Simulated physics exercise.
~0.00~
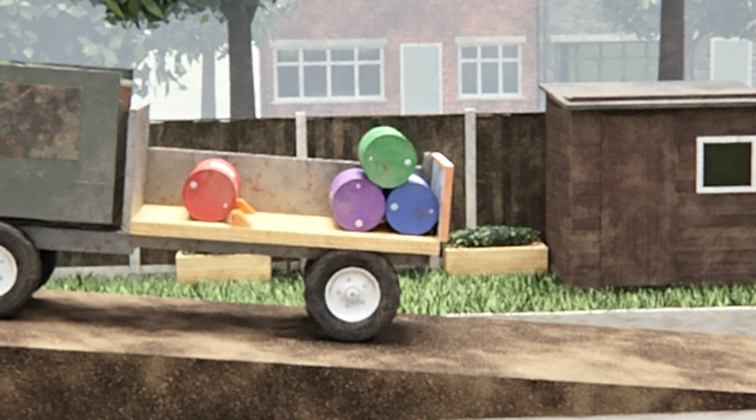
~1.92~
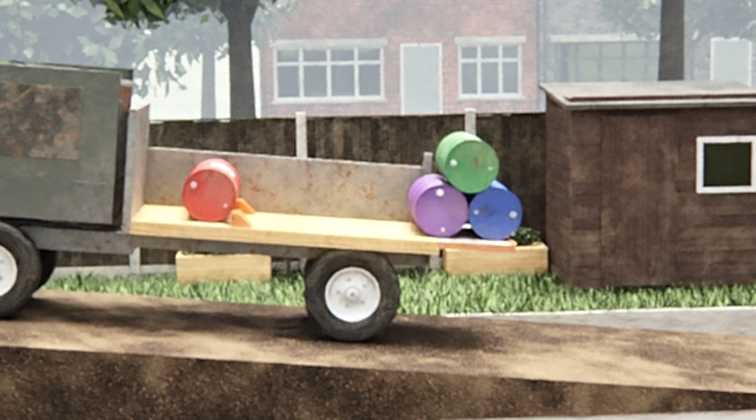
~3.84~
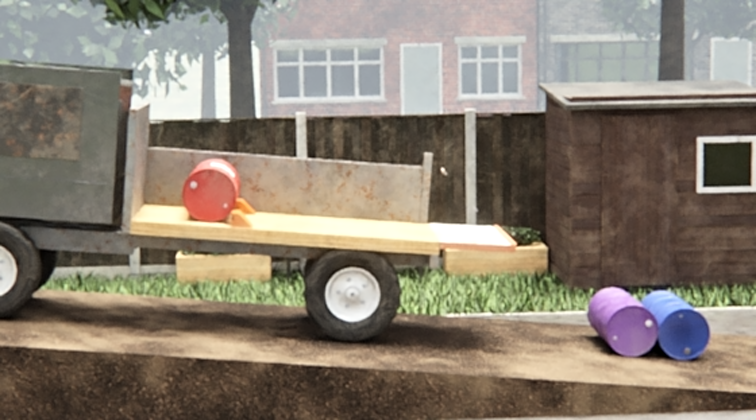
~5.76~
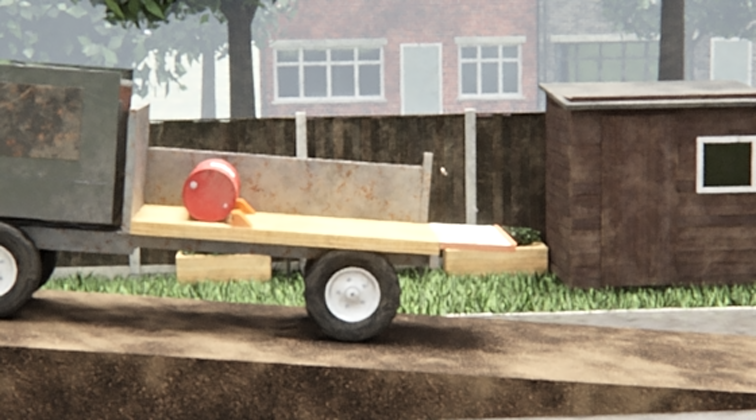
Purple, green and blue drums rolling off a sloping truck bed as its tailgate drops, leaving the red one behind an orange chock.
